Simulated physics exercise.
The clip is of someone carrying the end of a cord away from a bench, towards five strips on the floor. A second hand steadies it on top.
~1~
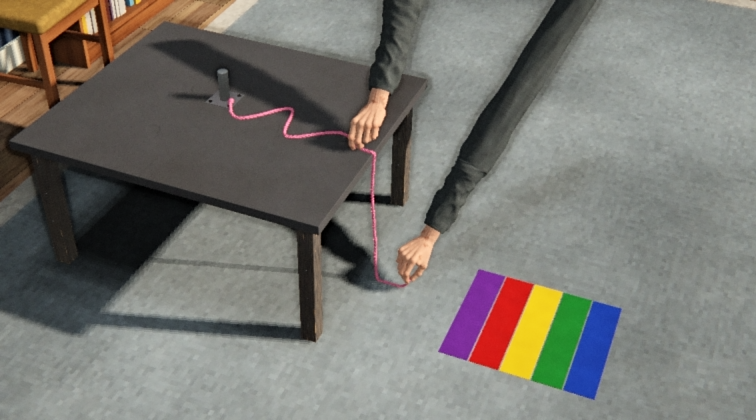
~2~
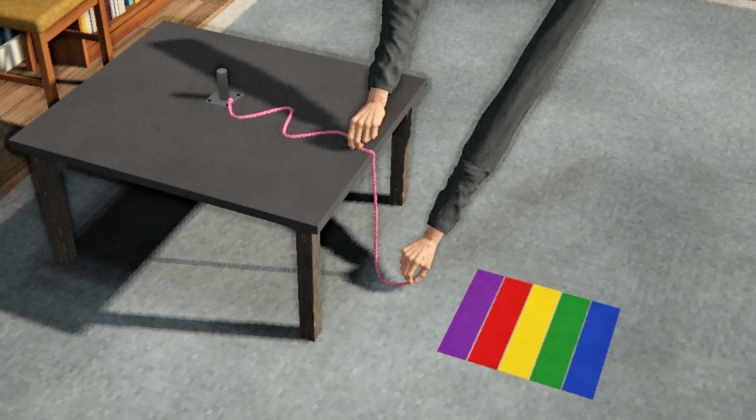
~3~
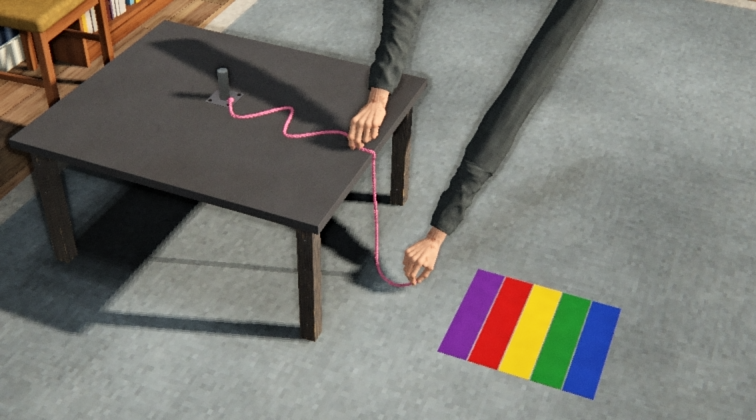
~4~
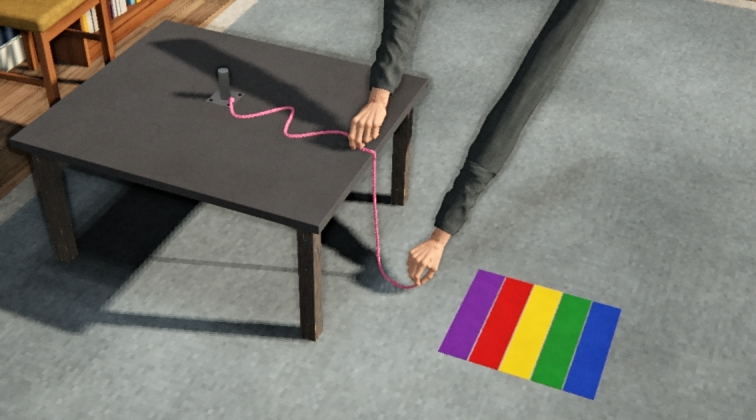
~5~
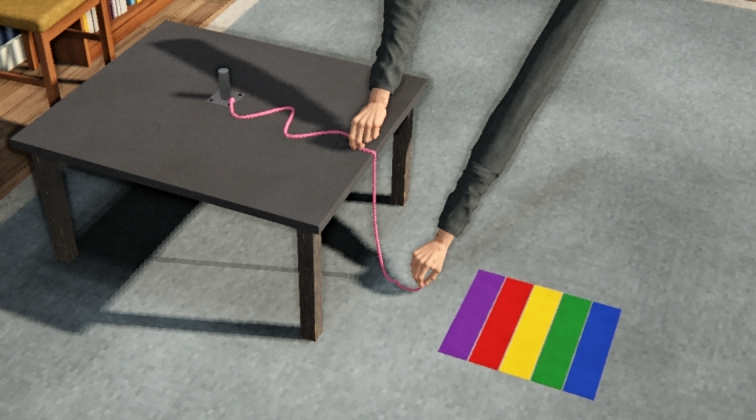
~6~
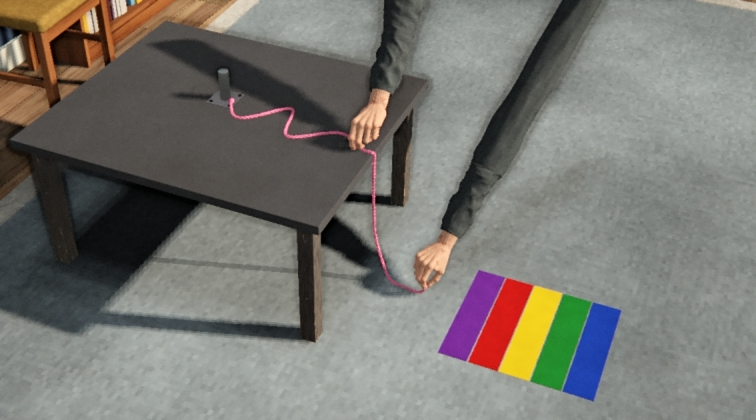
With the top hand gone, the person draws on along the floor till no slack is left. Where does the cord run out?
Over blue.
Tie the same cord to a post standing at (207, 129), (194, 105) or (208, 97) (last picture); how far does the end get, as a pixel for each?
Near (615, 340), (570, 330) and (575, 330).
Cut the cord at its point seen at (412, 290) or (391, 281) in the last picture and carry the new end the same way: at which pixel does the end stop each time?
Near (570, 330) and (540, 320).
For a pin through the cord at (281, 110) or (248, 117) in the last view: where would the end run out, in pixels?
Near (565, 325) and (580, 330).
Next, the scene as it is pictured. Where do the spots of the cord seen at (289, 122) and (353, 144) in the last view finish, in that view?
At (332, 131), then (418, 183).
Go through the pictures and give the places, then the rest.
In the first picture, end (409, 280); purple (460, 340); red (490, 349); yellow (521, 359); green (552, 368); blue (584, 378).
In the second picture, end (413, 281); cord through (234, 116) (291, 113) (318, 133) (371, 154) (376, 213) (376, 265).
In the third picture, end (416, 282).
In the fourth picture, end (420, 283); cord through (235, 116) (293, 113) (319, 133) (372, 154) (375, 212) (380, 266).
In the fifth picture, end (423, 284).
In the sixth picture, end (427, 286); cord through (235, 116) (293, 114) (319, 134) (372, 155) (374, 213) (384, 267).
Soon after, end near (544, 320); over yellow.
After that, end near (578, 330); over green.
At the stop, end near (598, 336); over blue. The end stops over the blue strip.
